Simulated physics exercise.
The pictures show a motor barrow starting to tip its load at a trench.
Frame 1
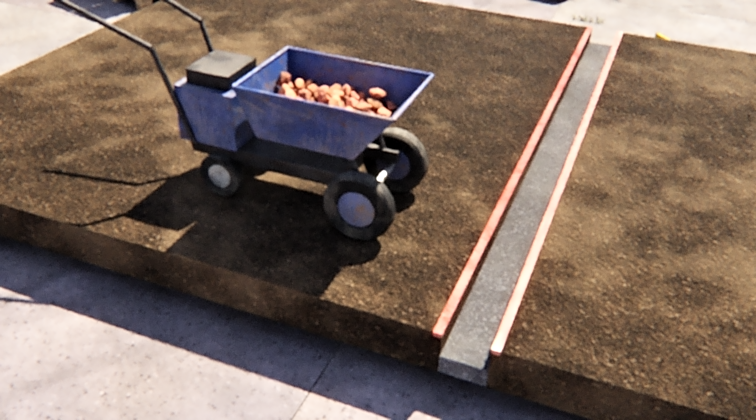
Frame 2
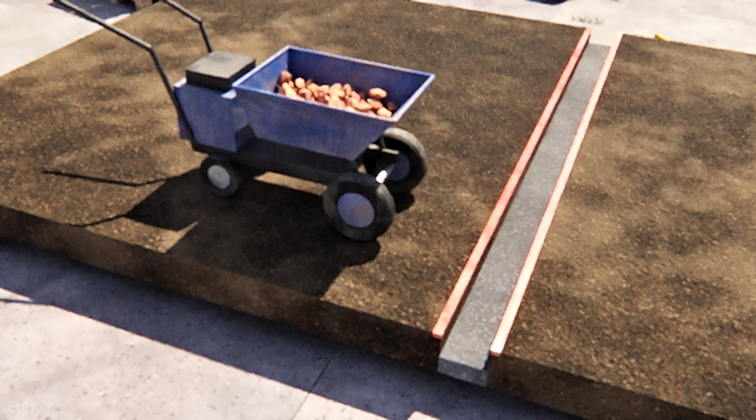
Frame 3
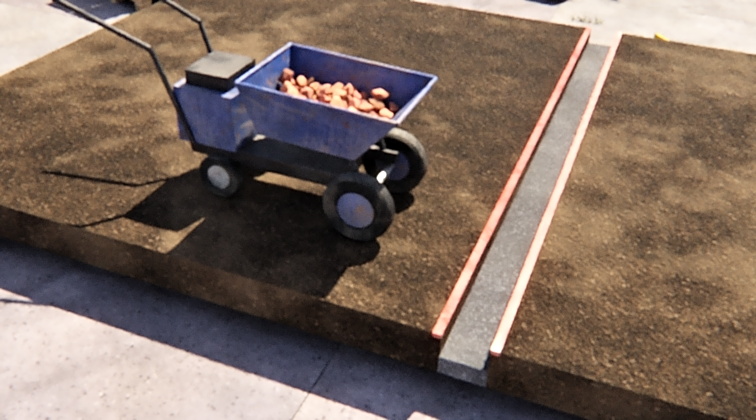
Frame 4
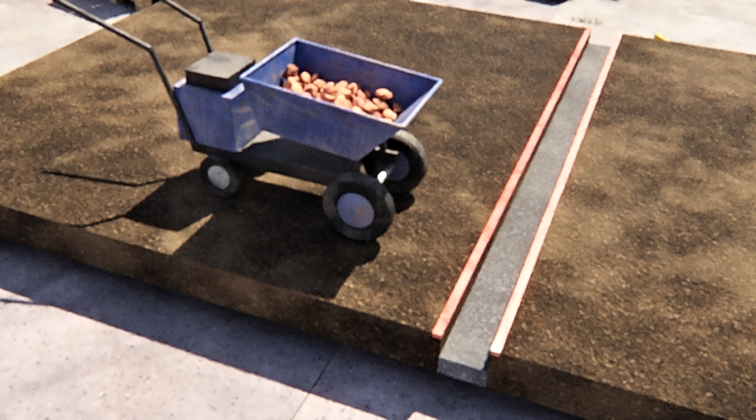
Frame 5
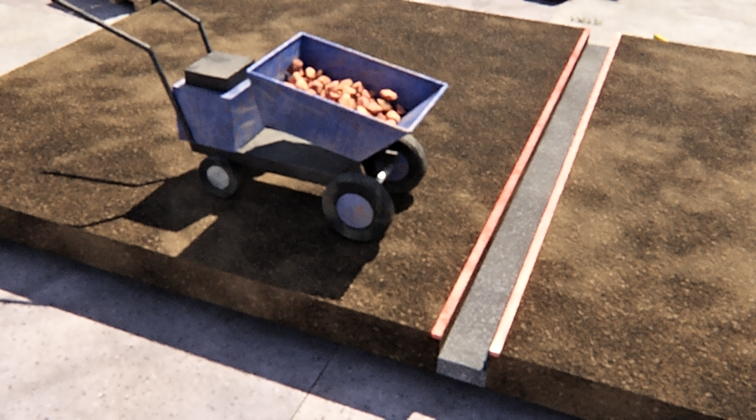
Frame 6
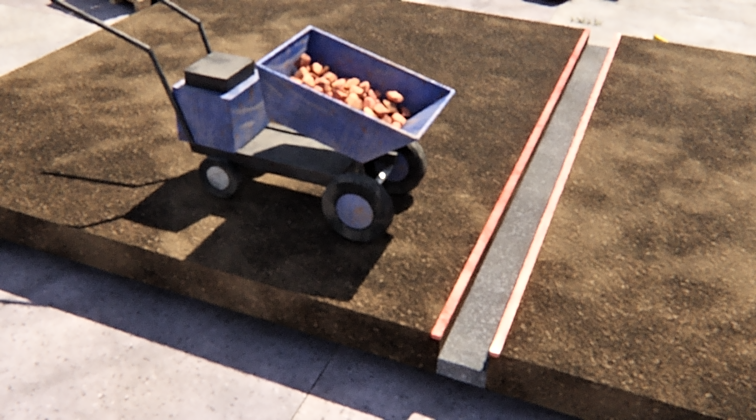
A blue motor barrow loaded with reddish lumps of rubble stood still on brown soil beside a narrow trench, then its skip gradually tilted a little toward the right, the back end rising.
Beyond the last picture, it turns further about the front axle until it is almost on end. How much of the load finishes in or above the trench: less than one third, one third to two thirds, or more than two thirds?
More than two thirds.
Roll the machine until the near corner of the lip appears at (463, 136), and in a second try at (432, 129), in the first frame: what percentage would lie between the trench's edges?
From the first spot you get 0 percent, and from the second 40 percent.
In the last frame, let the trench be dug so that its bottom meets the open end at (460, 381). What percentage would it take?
It comes to 90 per cent or so.
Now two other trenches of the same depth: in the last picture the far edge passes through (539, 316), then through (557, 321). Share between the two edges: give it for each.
First one: 90 per cent; second one: 100 per cent.
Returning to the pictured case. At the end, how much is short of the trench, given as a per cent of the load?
5 %.
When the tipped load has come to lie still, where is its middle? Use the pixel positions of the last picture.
Near (506, 254).
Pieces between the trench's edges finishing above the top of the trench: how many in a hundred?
About 25 in a hundred.
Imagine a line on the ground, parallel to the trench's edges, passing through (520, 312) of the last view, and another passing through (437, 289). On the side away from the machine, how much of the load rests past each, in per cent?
The first comes to 10 %, the second to 100 %.
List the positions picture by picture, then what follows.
The first frame shows lip of the skip near (393, 121), level; top of the load near (326, 101), lumps of rubble; first edge of the trench near (458, 292); far edge near (513, 307), the trench under half as wide as the skip, and about half as deep as wide.
The second frame shows lip of the skip near (394, 122), level; top of the load near (325, 101).
The third frame shows lip of the skip near (397, 124), tipped barely; top of the load near (326, 101).
The fourth frame shows lip of the skip near (402, 128), tipped a little; top of the load near (330, 90).
The fifth frame shows lip of the skip near (408, 133), tipped a little; top of the load near (315, 89).
The sixth frame shows lip of the skip near (416, 140), tipped a little; top of the load near (322, 86); first edge of the trench near (456, 294); far edge near (511, 309).
Shortly afterwards, skip tipped steeply; the whole lot in the skip.
Next, skip tipped right over; the bulk in the skip; a little short of the trench; a little in or heaped over the trench; only a few falling.
Some moments later, skip tipped right over; a little in the skip; a little short of the trench; the bulk in or heaped over the trench; a little beyond it.
In the end, skip tipped right over; only a few in the skip; a little short of the trench; the bulk in or heaped over the trench; a little beyond it.
